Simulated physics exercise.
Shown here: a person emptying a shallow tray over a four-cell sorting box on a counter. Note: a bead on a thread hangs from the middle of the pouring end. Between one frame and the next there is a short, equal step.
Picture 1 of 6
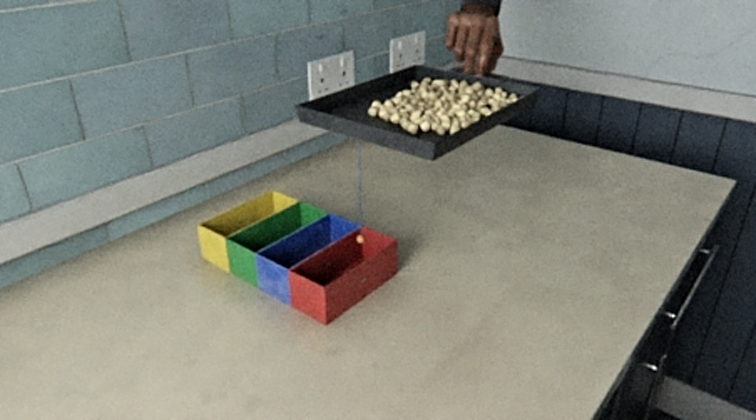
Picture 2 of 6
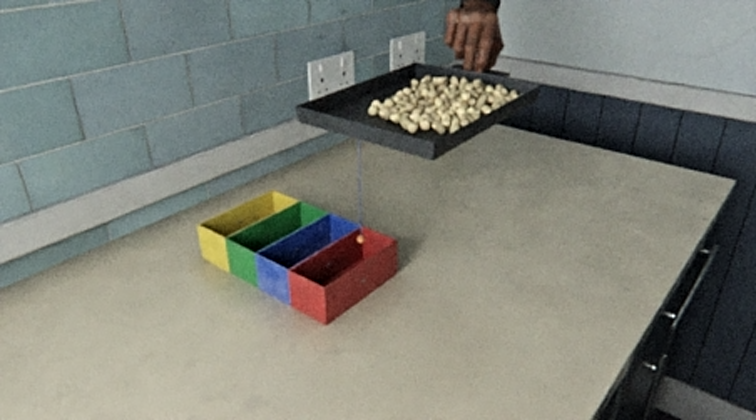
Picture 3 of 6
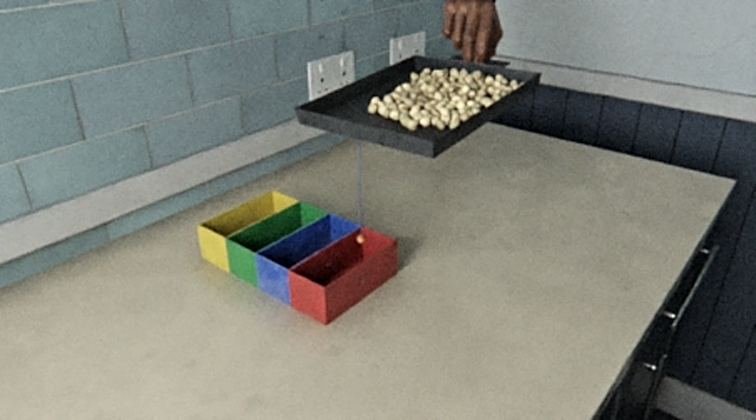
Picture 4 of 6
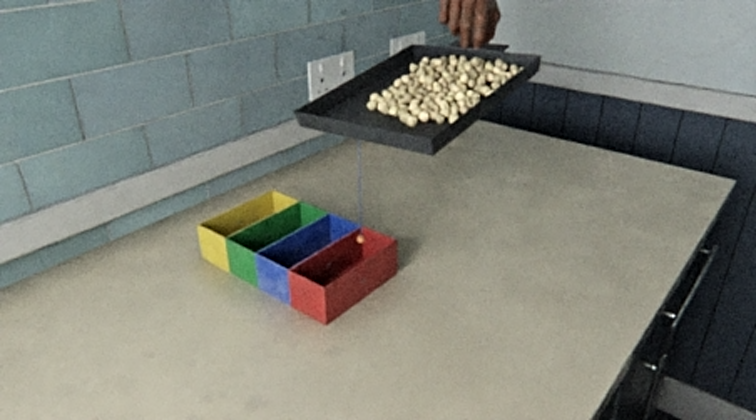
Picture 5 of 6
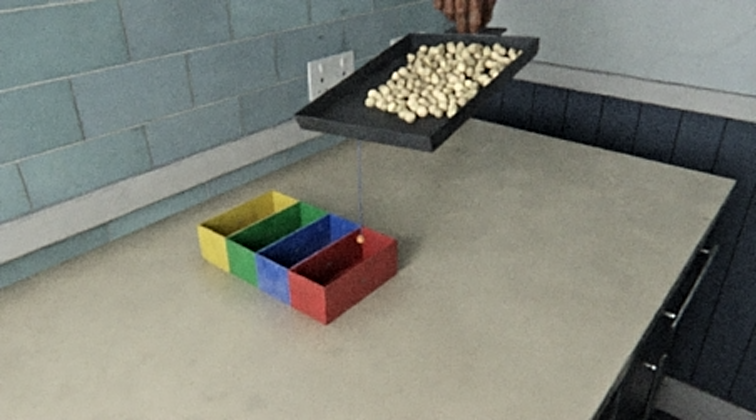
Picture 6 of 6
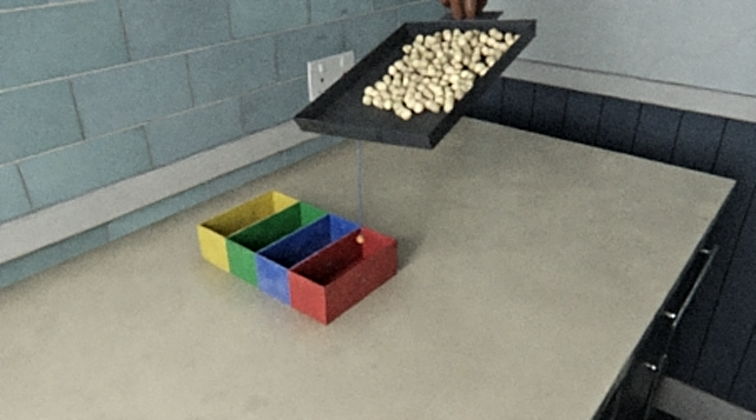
A shallow dark tray of pale nuts, held at its far end by a hand, starts nearly level above a box of yellow, green, blue and red cells, then tilts steadily steeper as the hand raises that end.
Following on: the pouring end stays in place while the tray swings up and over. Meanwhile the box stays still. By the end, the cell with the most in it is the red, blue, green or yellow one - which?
The blue one.
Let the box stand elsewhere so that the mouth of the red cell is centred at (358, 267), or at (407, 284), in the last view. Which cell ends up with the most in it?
So the first one goes to green and the second to yellow.
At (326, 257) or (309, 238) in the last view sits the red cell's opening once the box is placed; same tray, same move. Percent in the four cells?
About 80 in a hundred, then about 60 in a hundred.
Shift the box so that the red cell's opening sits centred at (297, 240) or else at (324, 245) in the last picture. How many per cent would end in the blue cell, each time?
First placement: 10 per cent; second placement: 40 per cent.
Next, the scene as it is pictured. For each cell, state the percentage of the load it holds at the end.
Shares in percent - yellow cell 0, green cell 20, blue cell 40, red cell 10.
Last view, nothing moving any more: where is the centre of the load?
At about (293, 275), give or take.
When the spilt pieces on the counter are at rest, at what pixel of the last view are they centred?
The middle is around (253, 335).
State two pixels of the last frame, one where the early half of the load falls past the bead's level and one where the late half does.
Roughly (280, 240) first, then roughly (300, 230).
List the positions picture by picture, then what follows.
The first frame shows corners of the pouring end at (299, 105) and (434, 142), level; middle of the load at (445, 104), macadamia nuts; bead on its thread at (361, 239); yellow cell at (213, 245); green cell at (242, 260); blue cell at (273, 276); red cell at (307, 294).
The second frame shows corners of the pouring end at (299, 106) and (433, 141), level; middle of the load at (445, 102).
The third frame shows corners of the pouring end at (298, 108) and (432, 140), tipped barely, lowest at the left corner; middle of the load at (445, 96).
The fourth frame shows corners of the pouring end at (297, 111) and (431, 137), tipped a little, lowest at the left corner; middle of the load at (444, 86).
The fifth frame shows corners of the pouring end at (296, 114) and (429, 135), tipped clearly, lowest at the left corner; middle of the load at (442, 77).
The sixth frame shows corners of the pouring end at (296, 117) and (427, 133), tipped clearly, lowest at the left corner; middle of the load at (439, 68); yellow cell at (213, 245); green cell at (242, 260); blue cell at (273, 276); red cell at (307, 294).
Soon after the last picture, tray tipped steeply; nearly all on the tray; a stray few in the green cell; a stray few in the blue cell; a stray few in the yellow cell; a small part falling or outside the box.
A little later, tray tipped past a quarter turn; most on the tray; a small part in the blue cell; a small part in the green cell; a stray few in the red cell; a small part falling or outside the box.
Later still, tray tipped past a quarter turn; about a third in the blue cell; about a quarter in the green cell; a small part in the red cell; a stray few in the yellow cell; about a quarter falling or outside the box.
At rest, tray tipped past a quarter turn; about a third in the blue cell; about a quarter in the green cell; a small part in the red cell; a stray few in the yellow cell; about a quarter outside the box.
